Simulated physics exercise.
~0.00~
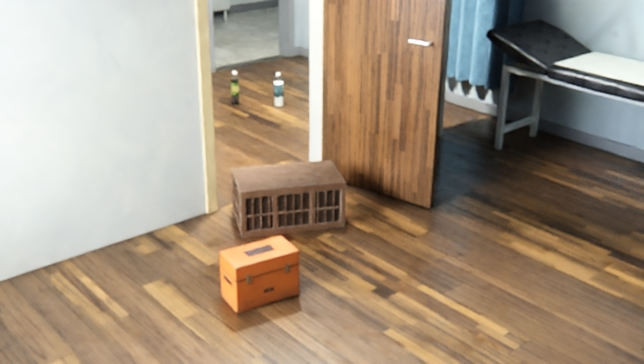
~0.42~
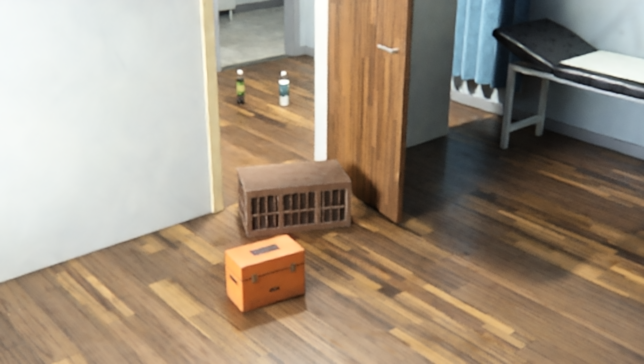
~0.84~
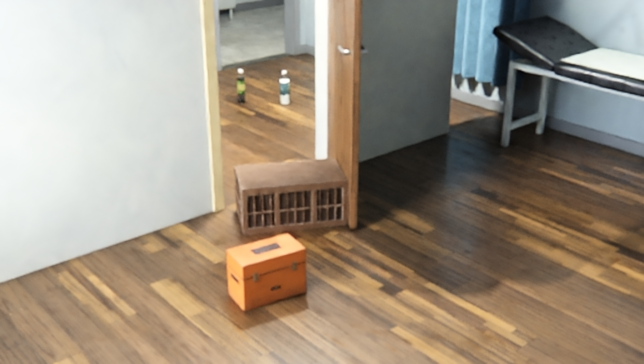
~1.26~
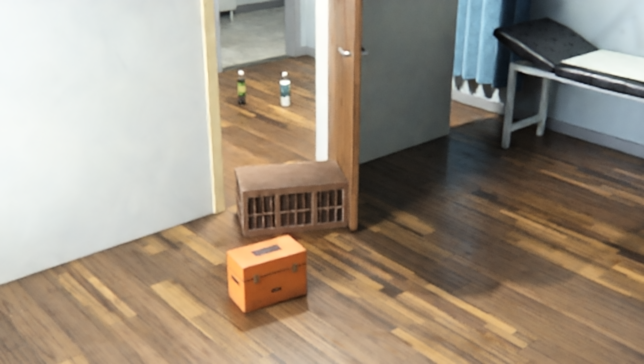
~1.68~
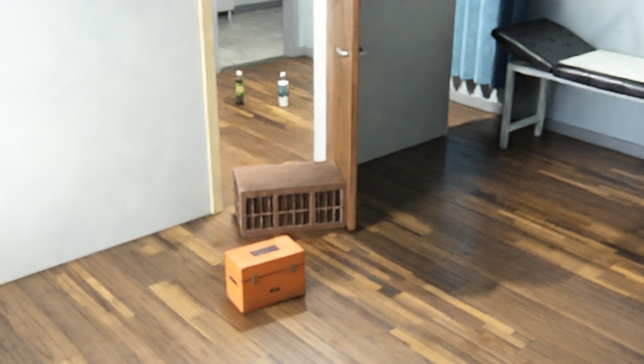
A wooden door swings partway toward a brown slatted crate and stops beside it.
